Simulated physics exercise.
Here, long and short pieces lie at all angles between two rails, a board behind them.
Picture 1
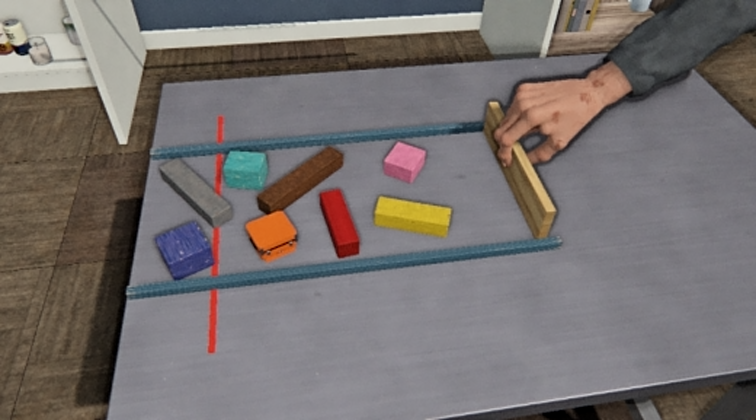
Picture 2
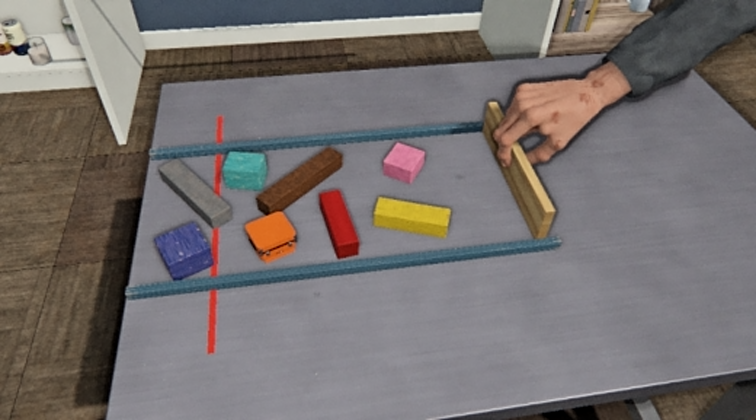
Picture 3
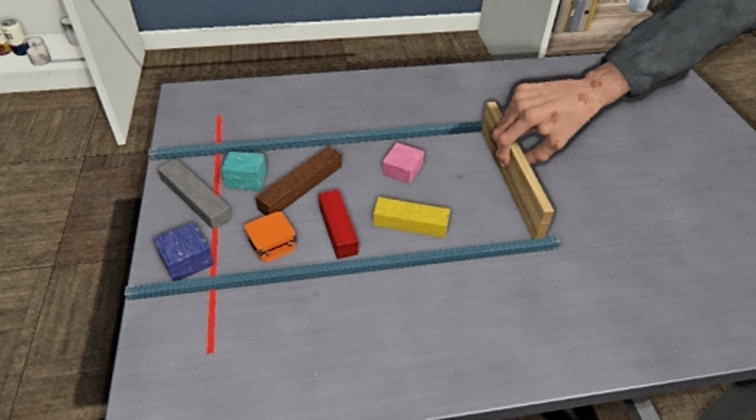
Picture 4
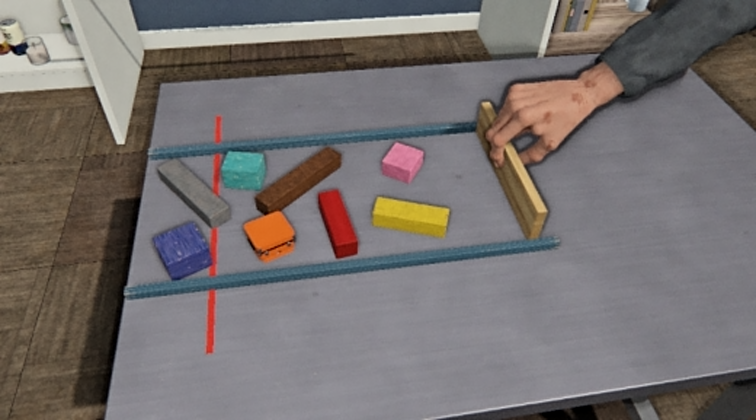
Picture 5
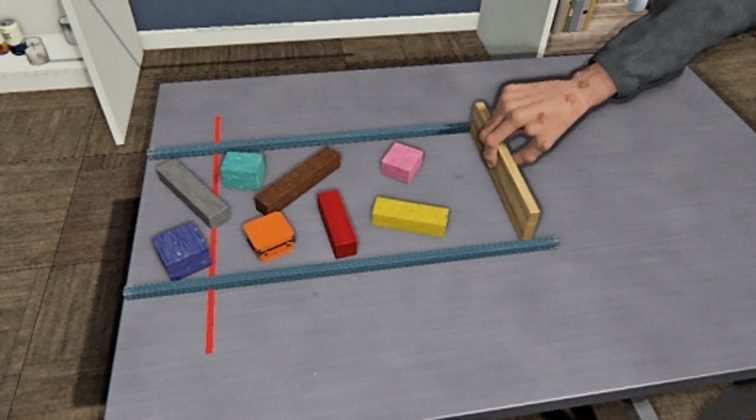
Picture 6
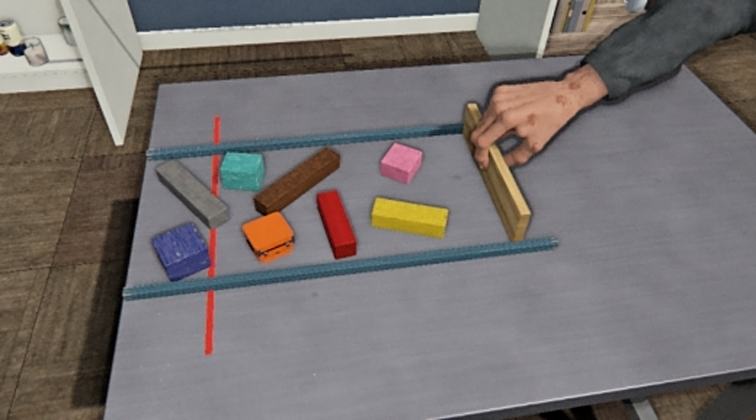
To begin with, a hand holds a wooden board upright behind several coloured blocks and bars scattered between two blue rails, with red tape crossing at the left. The hand then slides the board a short way left along the rails, while the pieces stay practically still, untouched by it.
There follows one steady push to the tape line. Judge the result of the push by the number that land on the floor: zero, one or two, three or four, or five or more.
What drops is a single piece or a pair.
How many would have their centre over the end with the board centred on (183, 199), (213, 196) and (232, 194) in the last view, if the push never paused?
Respectively 5, 2 and 2.
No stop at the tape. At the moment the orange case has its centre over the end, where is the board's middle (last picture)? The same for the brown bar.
First near (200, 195), second near (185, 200).
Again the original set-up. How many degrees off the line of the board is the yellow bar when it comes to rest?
Some 30 degrees.
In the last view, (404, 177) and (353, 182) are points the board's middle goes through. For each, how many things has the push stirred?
I make it 3 at the first spot and 4 at the other.
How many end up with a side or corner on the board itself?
Result: 2 in all.
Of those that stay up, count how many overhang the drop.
The answer comes to 3.
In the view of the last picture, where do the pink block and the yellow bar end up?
I'd say approximately (197, 189) and then (182, 227).
A little later, none off yet; blue block at rest near (182, 253); grey bar at rest near (192, 193); turquoise block at rest near (243, 172).
Next, none off yet; blue block at rest near (182, 253); grey bar at rest near (189, 195); turquoise block shifted a little near (225, 169).
When it is over, the number that fall off is one or two; down, grey bar and blue block.
